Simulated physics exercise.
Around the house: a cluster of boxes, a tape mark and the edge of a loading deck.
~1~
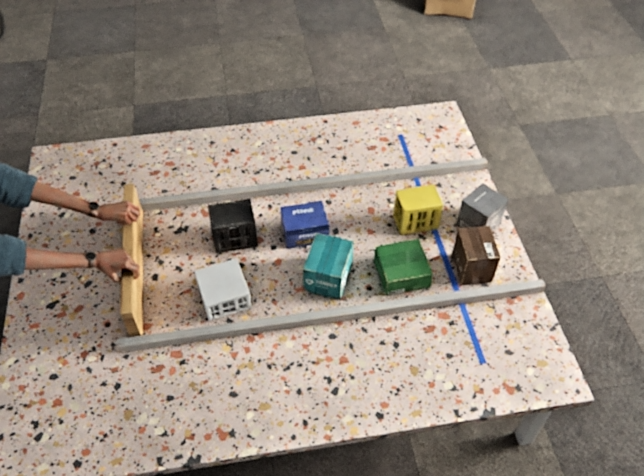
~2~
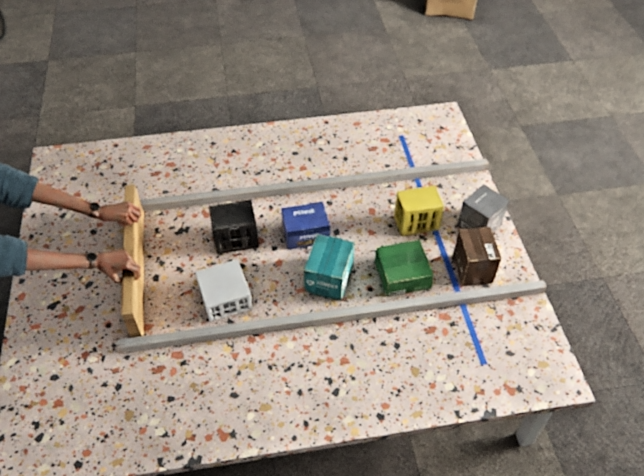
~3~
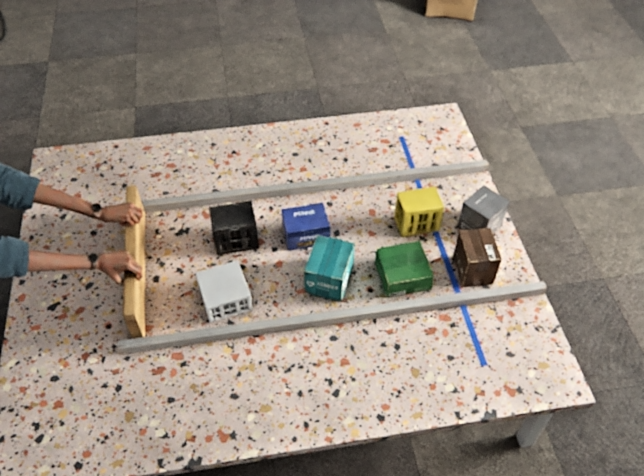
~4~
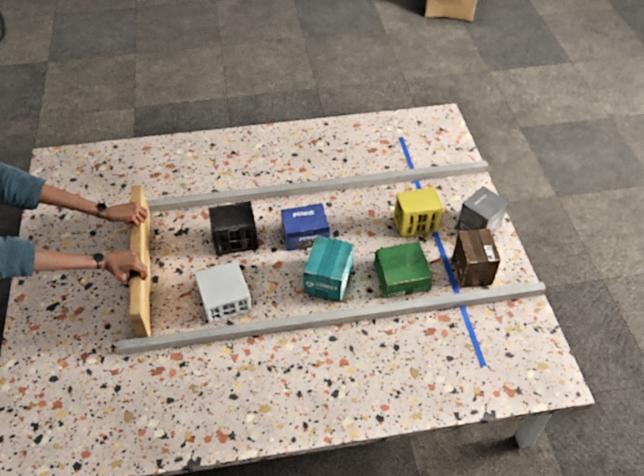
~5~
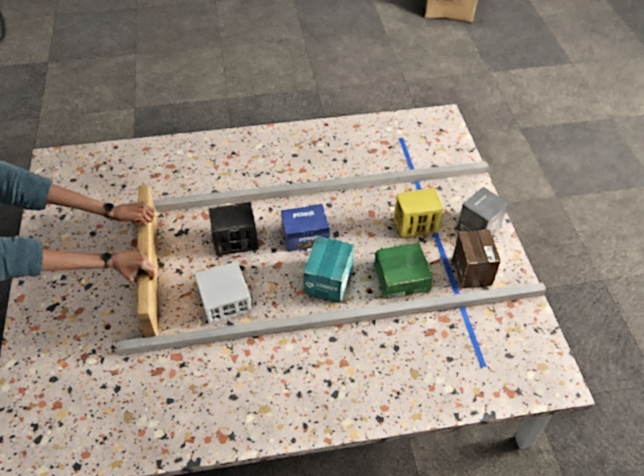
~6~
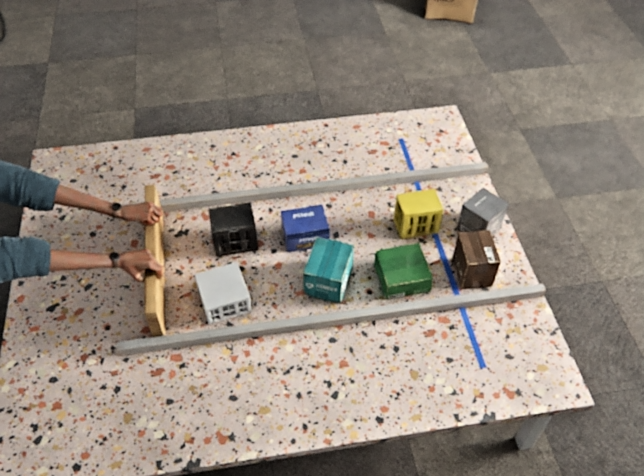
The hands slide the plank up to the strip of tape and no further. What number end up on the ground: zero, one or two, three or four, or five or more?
The number that fall off is three or four.
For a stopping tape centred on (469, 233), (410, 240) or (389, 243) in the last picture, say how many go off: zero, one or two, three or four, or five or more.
One after another: At least five; 1 or 2; either one or two.
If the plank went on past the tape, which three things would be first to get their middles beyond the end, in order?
The order is the grey box, then the brown parcel, then the yellow crate.
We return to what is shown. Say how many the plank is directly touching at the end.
In contact: 2.
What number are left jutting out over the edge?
The number is 1.
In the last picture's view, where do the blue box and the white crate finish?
The blue box stops around (491, 205); the white crate around (471, 263).
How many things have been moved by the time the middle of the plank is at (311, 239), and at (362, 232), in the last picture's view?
The counts are 5 and 8.
Soon after, none off yet; grey box at rest near (482, 217); brown parcel at rest near (476, 260); yellow crate at rest near (418, 214).
After that, none off yet; grey box displaced a little near (491, 216); brown parcel displaced a little near (498, 256); yellow crate displaced about its own width near (445, 210).
In the end, the number that fall off is three or four; gone, green parcel, yellow crate, brown parcel and grey box.
